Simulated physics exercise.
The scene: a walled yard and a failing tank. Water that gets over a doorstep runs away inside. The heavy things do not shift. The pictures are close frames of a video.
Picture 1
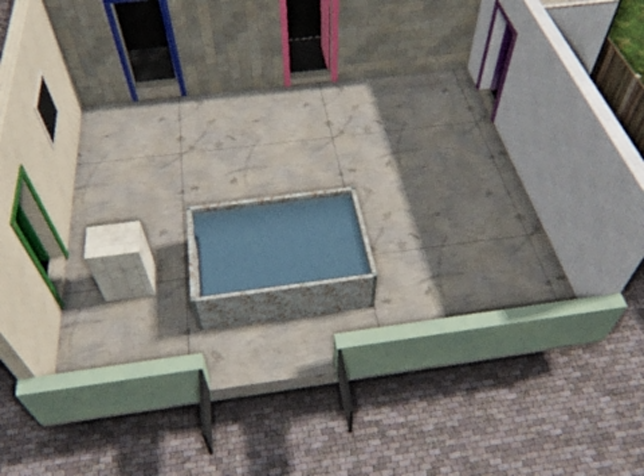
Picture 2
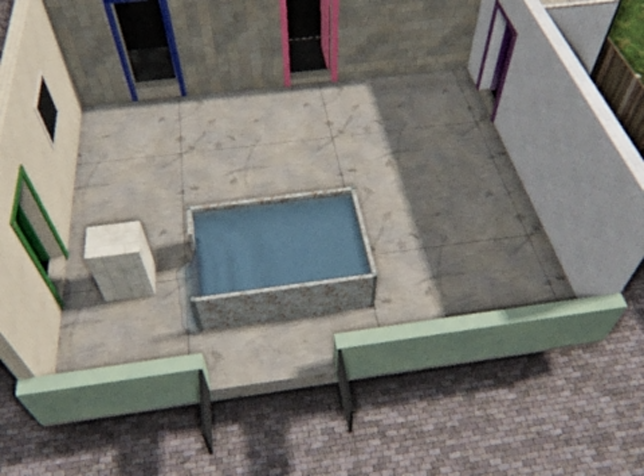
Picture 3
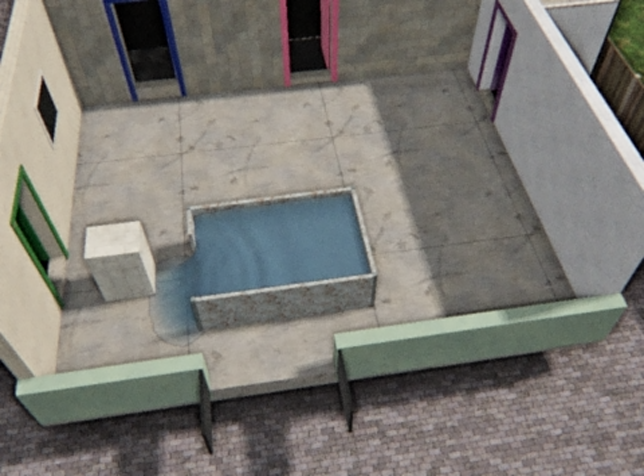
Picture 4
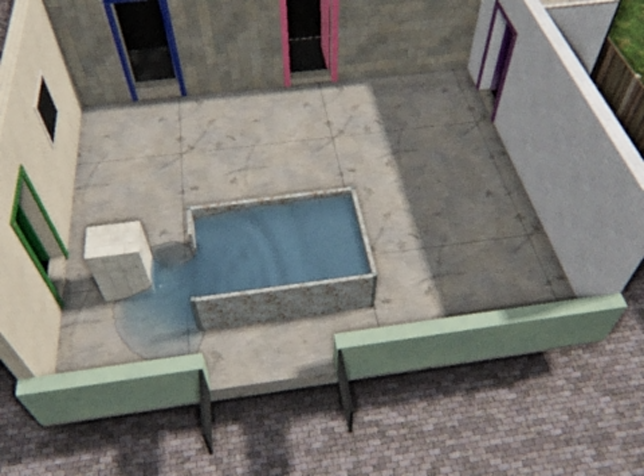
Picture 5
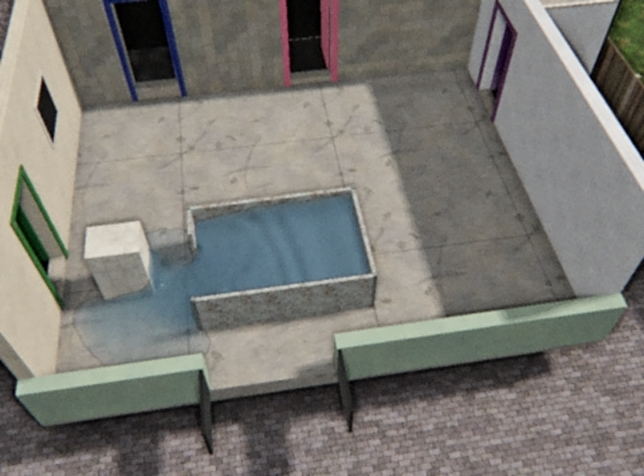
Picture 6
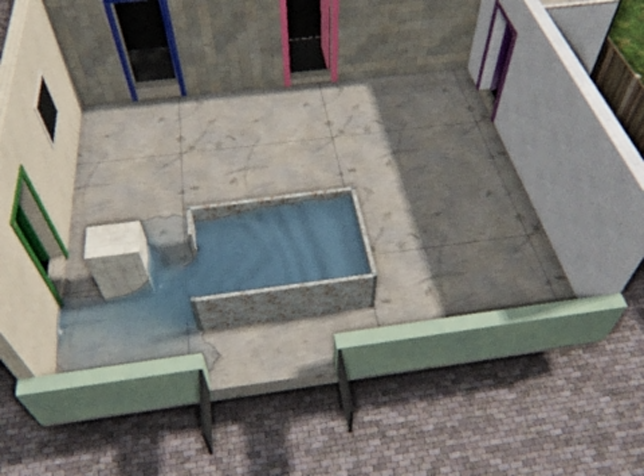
Water sits still in a stone-rimmed rectangular tank, then pours from a gap in its left side and spreads in a thin blue sheet across the grey yard toward the lower left. The steady high view looks down on blue and pink doorways behind, a green-edged opening at left and a purple one at right. A pale block stands left of the tank, behind low green front walls.
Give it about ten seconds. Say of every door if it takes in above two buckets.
In the end: The pink door admits no more than that; the purple door lets in a lot; the green door lets in a lot; the blue door admits no more than that.
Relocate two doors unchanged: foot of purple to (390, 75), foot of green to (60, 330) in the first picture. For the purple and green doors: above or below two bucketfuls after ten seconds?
Then: Purple door is under, green door passes that mark.
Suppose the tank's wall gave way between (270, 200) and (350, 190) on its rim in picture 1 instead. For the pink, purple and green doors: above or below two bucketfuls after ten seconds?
In short: The pink one goes over, the purple one goes over, the green one holds.
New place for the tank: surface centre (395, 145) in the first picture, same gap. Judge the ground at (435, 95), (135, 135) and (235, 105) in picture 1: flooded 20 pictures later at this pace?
One after the other: Free of water, wet, not flooded.
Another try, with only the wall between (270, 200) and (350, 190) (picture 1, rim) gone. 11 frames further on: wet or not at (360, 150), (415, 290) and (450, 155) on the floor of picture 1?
As listed: Wet, free of water, wet.
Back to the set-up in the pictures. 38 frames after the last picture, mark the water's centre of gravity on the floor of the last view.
Roughly at (229, 230).
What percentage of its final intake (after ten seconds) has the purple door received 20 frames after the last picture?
About 0 per cent.
A moment on, water covers 20 % of the floor; the pink door not reached, the purple door not reached, the green door wet at the sill, nothing in, the blue door not reached.
Next, water covers 30 % of the floor; the pink door not reached, the purple door not reached, the green door under two buckets in, the blue door not reached.
Then, water covers 45 % of the floor; the pink door not reached, the purple door not reached, the green door over two buckets in, the blue door wet at the sill, nothing in.
Later, water covers 65 % of the floor; the pink door wet at the sill, nothing in, the purple door not reached, the green door over two buckets in, the blue door wet at the sill, nothing in.
In the end, water covers 95 % of the floor; the pink door wet at the sill, nothing in, the purple door far over two buckets in, the green door over two buckets in, the blue door wet at the sill, nothing in.
